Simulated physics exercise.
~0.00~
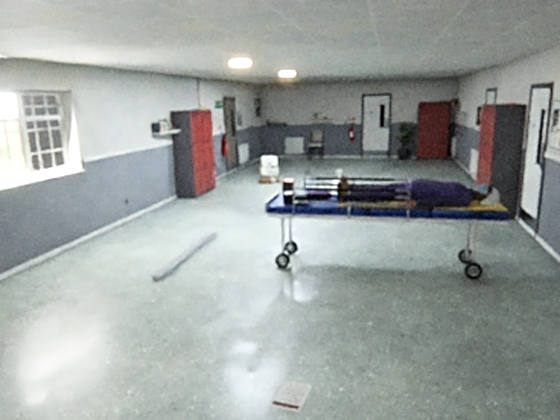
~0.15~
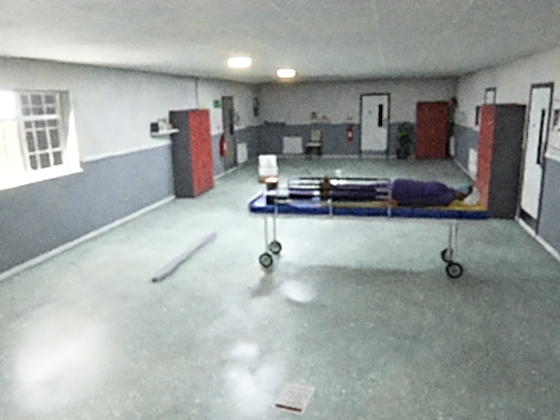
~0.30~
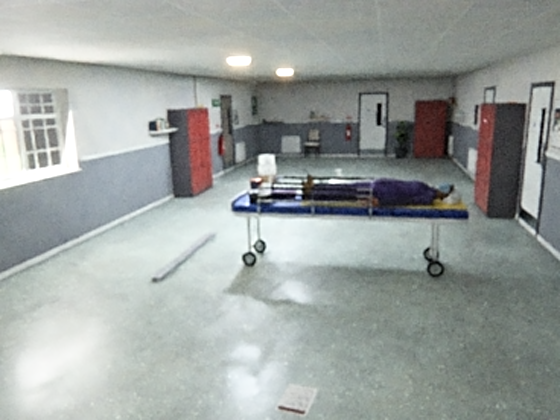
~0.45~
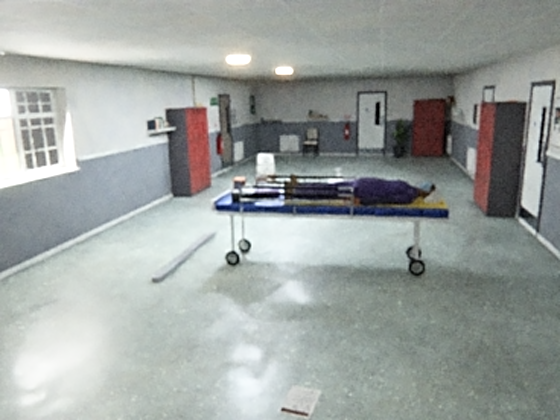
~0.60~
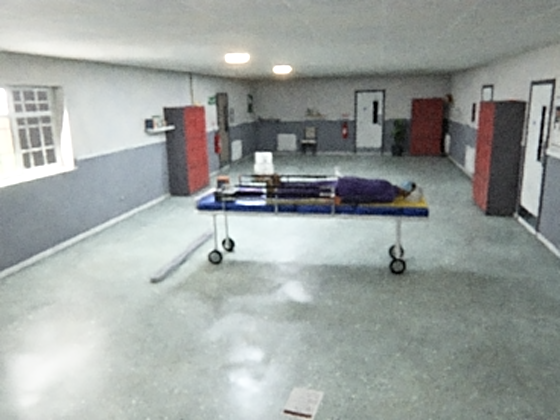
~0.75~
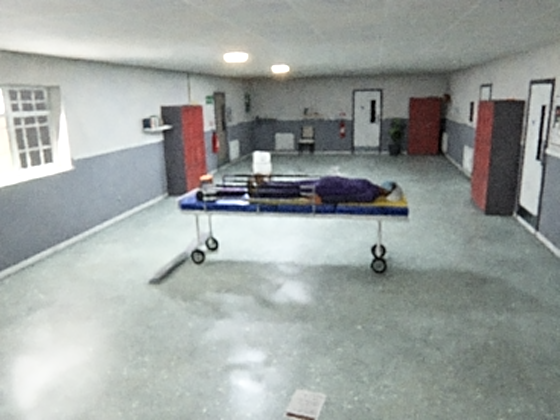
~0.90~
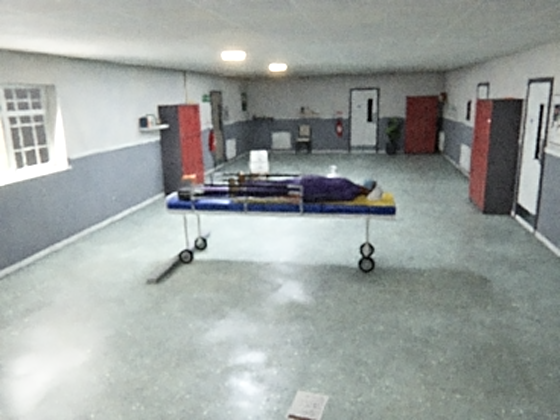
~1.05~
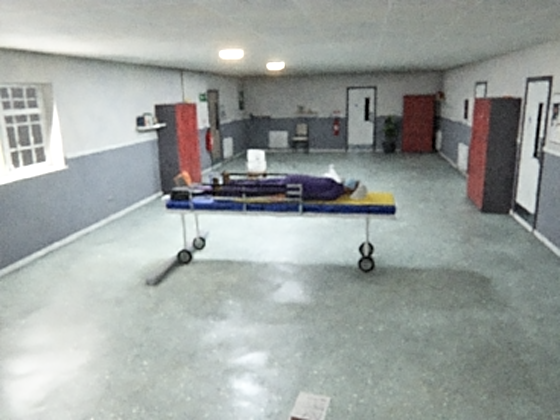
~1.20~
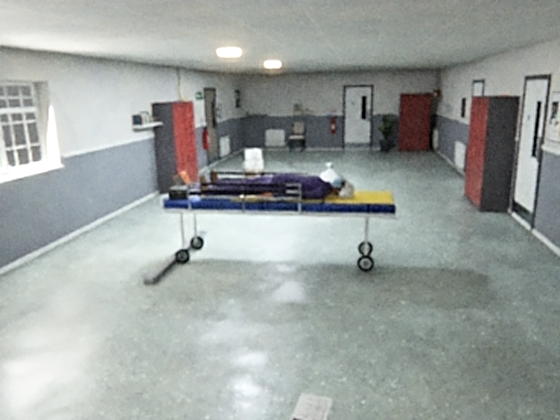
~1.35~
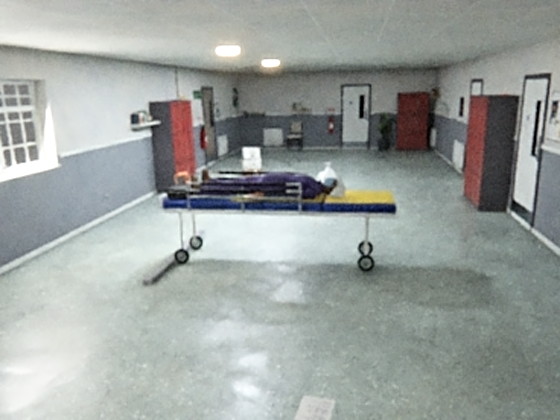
The clip opens in a long room with grey and white walls, where a hospital trolley carries a person in purple lying on their back, feet toward the left, with small items near the foot end. The trolley rolls steadily left across the shiny floor while the view drifts slightly sideways. Near a dark strip on the floor it stops abruptly, and the person keeps sliding feet first along the top, baring yellow surface behind the head. The orange pump tips into a lean beside the black case. The sliding dies out, with the person, pump and case still aboard.
